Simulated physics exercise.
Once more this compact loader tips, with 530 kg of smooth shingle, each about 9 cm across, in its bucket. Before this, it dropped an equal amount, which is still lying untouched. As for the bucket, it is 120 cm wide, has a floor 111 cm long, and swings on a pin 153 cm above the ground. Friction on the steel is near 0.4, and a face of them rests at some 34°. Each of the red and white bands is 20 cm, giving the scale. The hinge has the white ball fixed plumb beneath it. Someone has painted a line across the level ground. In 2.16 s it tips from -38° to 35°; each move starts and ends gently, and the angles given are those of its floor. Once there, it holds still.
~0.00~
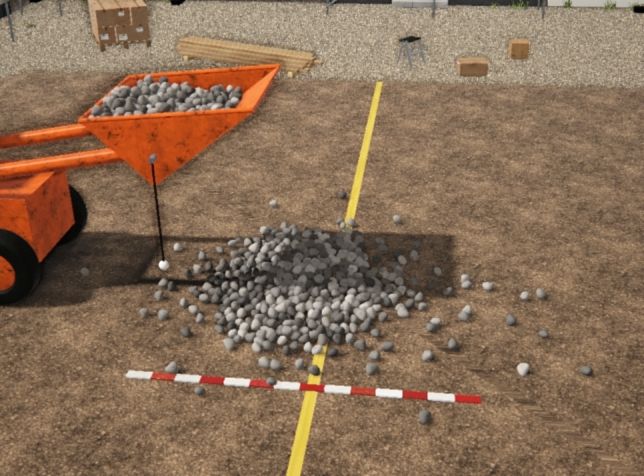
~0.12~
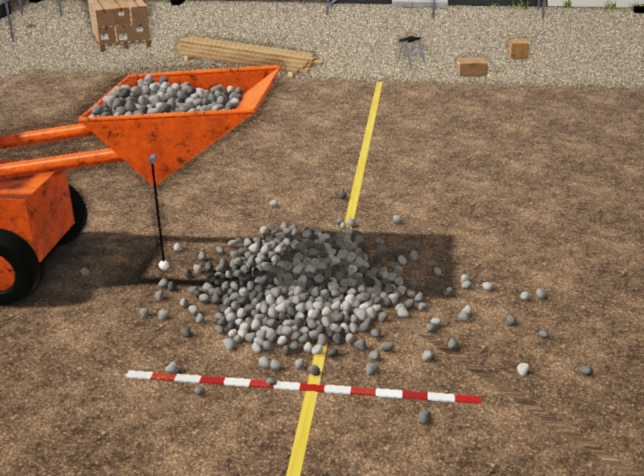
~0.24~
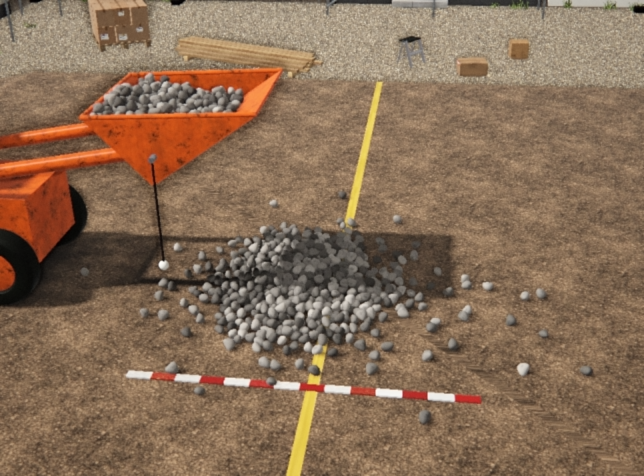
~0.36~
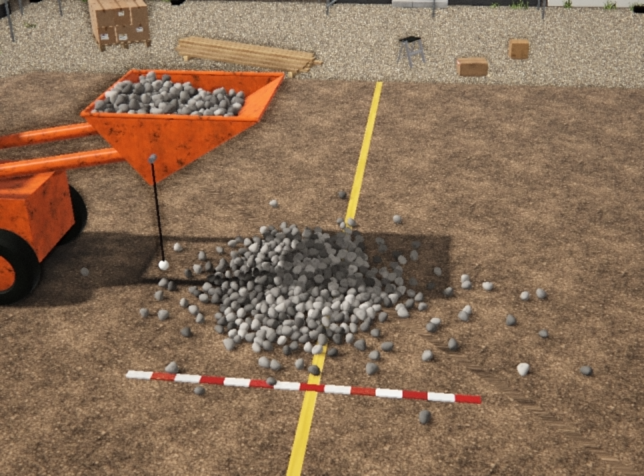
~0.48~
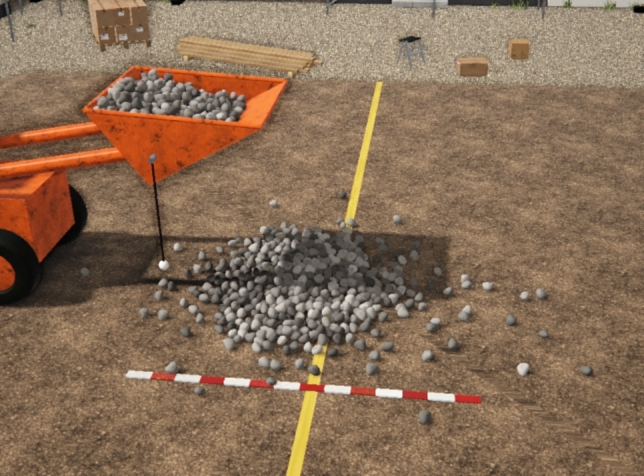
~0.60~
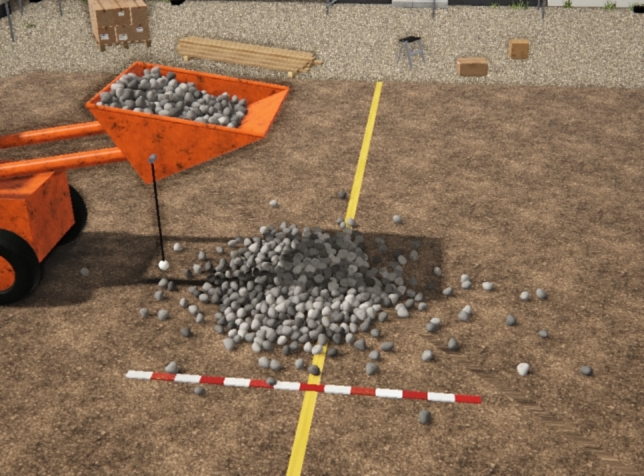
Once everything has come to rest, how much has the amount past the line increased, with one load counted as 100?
About 59 per cent.
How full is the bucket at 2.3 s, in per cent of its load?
It still holds about 30 per cent.
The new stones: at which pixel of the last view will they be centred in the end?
Their middle rests near (335, 275).
After 1.6 s the floor is at 24°; in per cent of one load, 99 in the bucket, 74 short of the line, 27 past the line; the foremost stones are at (522, 317).
After 2.3 s the floor is at 35°; in per cent of one load, 31 in the bucket, 132 short of the line, 37 past the line; the foremost stones are at (522, 317).
After 2.6 s the floor is at 35°; in per cent of one load, 5 in the bucket, 130 short of the line, 65 past the line; the foremost stones are at (522, 317).
After 5.4 s the floor is at 35°; in per cent of one load, 0 in the bucket, 114 short of the line, 86 past the line; the foremost stones are at (528, 315). Net gain past the line, 59.
